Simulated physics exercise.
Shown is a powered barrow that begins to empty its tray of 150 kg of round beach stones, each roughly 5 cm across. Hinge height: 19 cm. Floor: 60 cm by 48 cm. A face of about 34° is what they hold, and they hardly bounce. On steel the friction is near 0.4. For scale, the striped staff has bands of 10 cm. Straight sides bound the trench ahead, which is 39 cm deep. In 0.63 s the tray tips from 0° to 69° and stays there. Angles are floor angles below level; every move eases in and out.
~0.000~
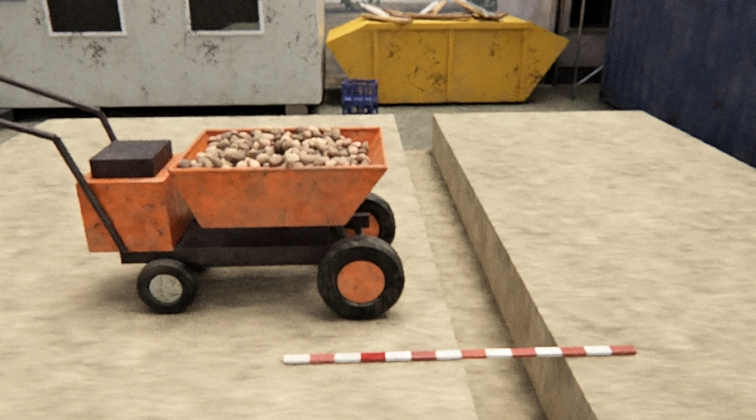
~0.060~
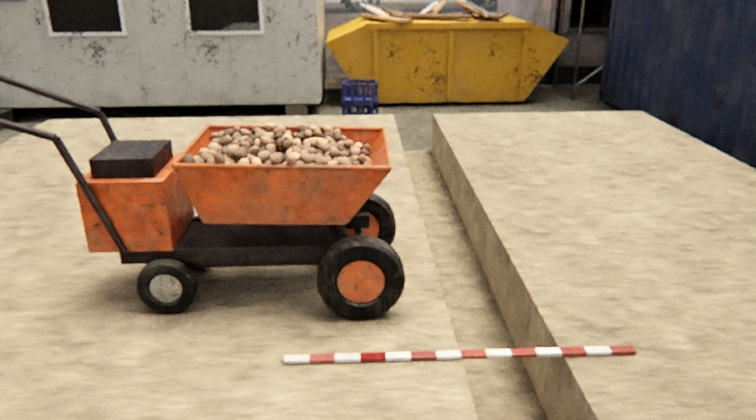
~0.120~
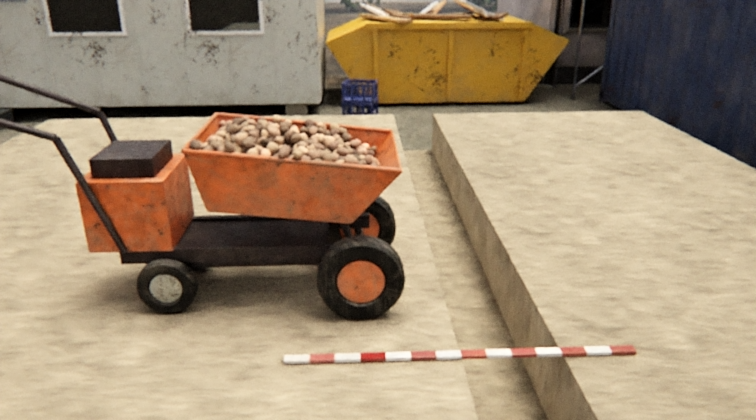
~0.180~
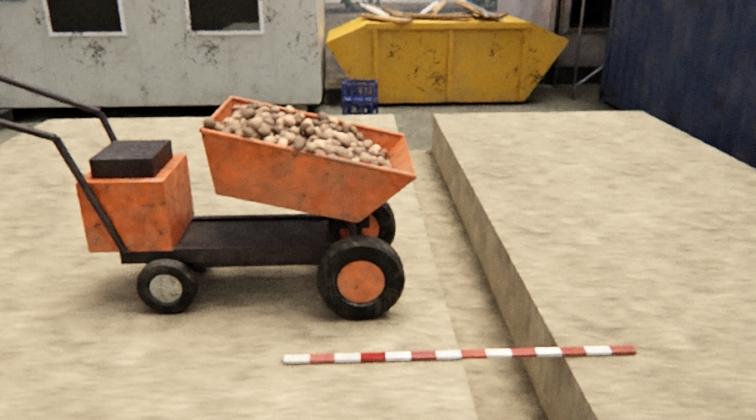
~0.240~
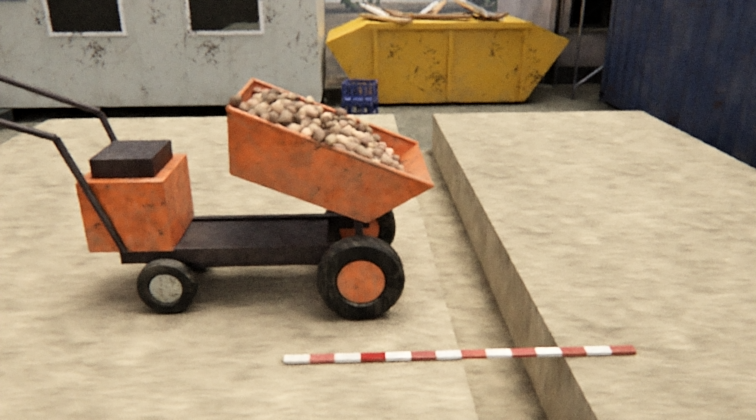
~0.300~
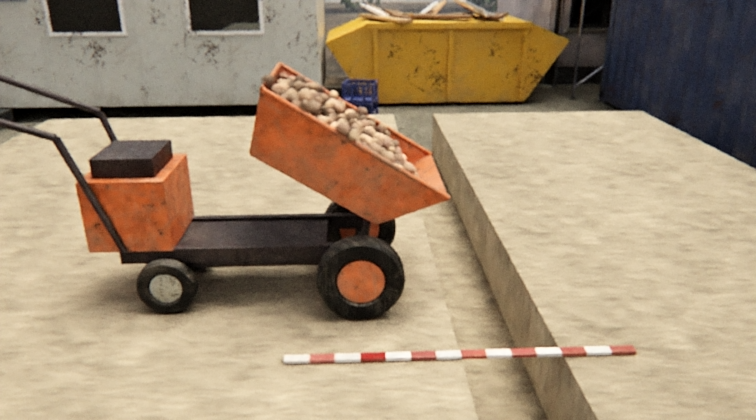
An orange powered barrow stands still while its tray of round stones tilts steeply to the right.
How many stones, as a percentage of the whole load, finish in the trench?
Roughly 48 per cent of the load ends up in the trench.
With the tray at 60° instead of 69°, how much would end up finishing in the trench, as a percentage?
Roughly 40 per cent would end in the trench.
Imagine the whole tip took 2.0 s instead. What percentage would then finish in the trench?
With that change, it comes to around 80 per cent.
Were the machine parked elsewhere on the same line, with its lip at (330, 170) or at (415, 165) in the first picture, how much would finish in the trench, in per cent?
First place roughly 90%, second roughly 30%.
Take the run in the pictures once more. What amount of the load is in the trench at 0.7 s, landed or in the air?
25 per cent or so by then.
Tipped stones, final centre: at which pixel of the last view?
The middle should be near (537, 277).
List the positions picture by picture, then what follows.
In the first picture, the tray is at 0°, its lip at (387, 168); the top of the load is at (280, 139).
In the second picture, the tray is at 2°, its lip at (391, 168); the top of the load is at (257, 137); the stones move at 0.5 m/s on average.
In the third picture, the tray is at 7°, its lip at (401, 171); the top of the load is at (252, 125); the stones move at 0.9 m/s on average.
In the fourth picture, the tray is at 14°, its lip at (416, 177); the top of the load is at (252, 111); the stones move at 1.3 m/s on average.
The fifth picture shows lip at (433, 186), floor tilted 22°, highest stones at (267, 96); the stones move at 1.5 m/s on average.
In the sixth picture, the tray is at 32°, its lip at (449, 198); the top of the load is at (291, 83); the stones move at 1.6 m/s on average.
After 0.5 s the floor is at 58°; 100 % in the tray; the foremost stones are at (463, 213).
After 0.7 s the floor is at 69°; 65 % in the tray, 26 % in the trench, 9 % past the trench; the foremost stones are at (551, 273).
After 1.1 s the floor is at 69°; 15 % in the tray, 32 % in the trench, 52 % past the trench; the foremost stones are at (718, 262).
After 3.0 s the floor is at 69°; 0 % in the tray, 48 % in the trench, 52 % past the trench; the foremost stones are past the picture's edge.
